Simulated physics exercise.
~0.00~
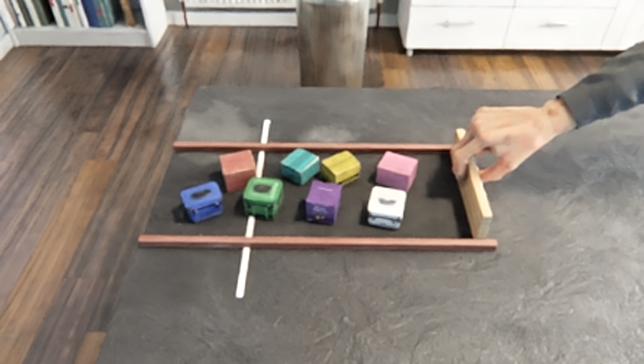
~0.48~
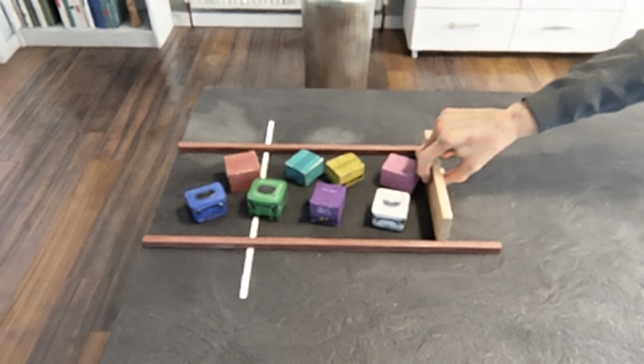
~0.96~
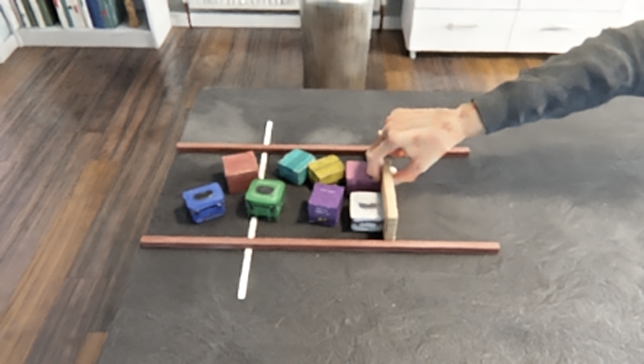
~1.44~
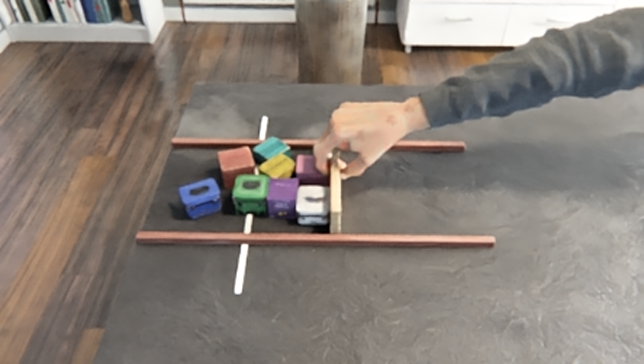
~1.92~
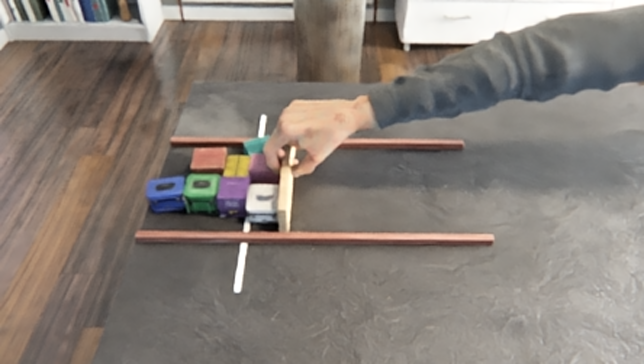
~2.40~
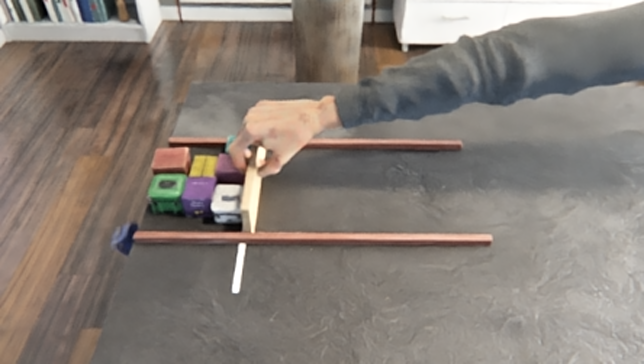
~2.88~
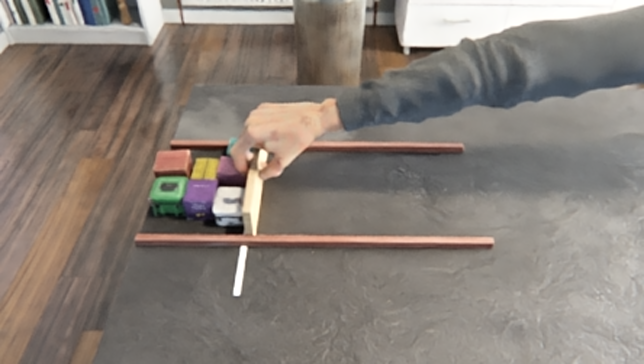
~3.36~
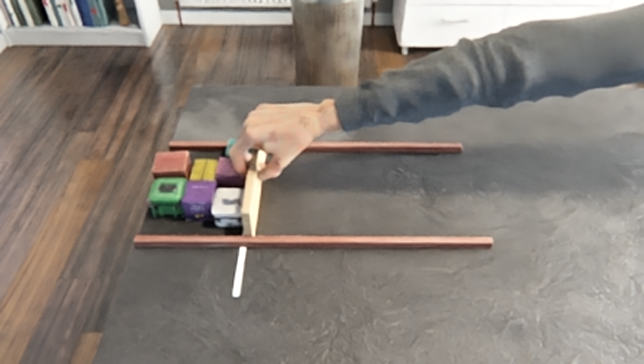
The video shows a hand sliding an upright wooden board leftward between two rails on a dark table, pushing a cluster of small colourful blocks and cases together towards the edge. The blue case tips off the left edge, and the board stops near the white tape with the others still on the table.
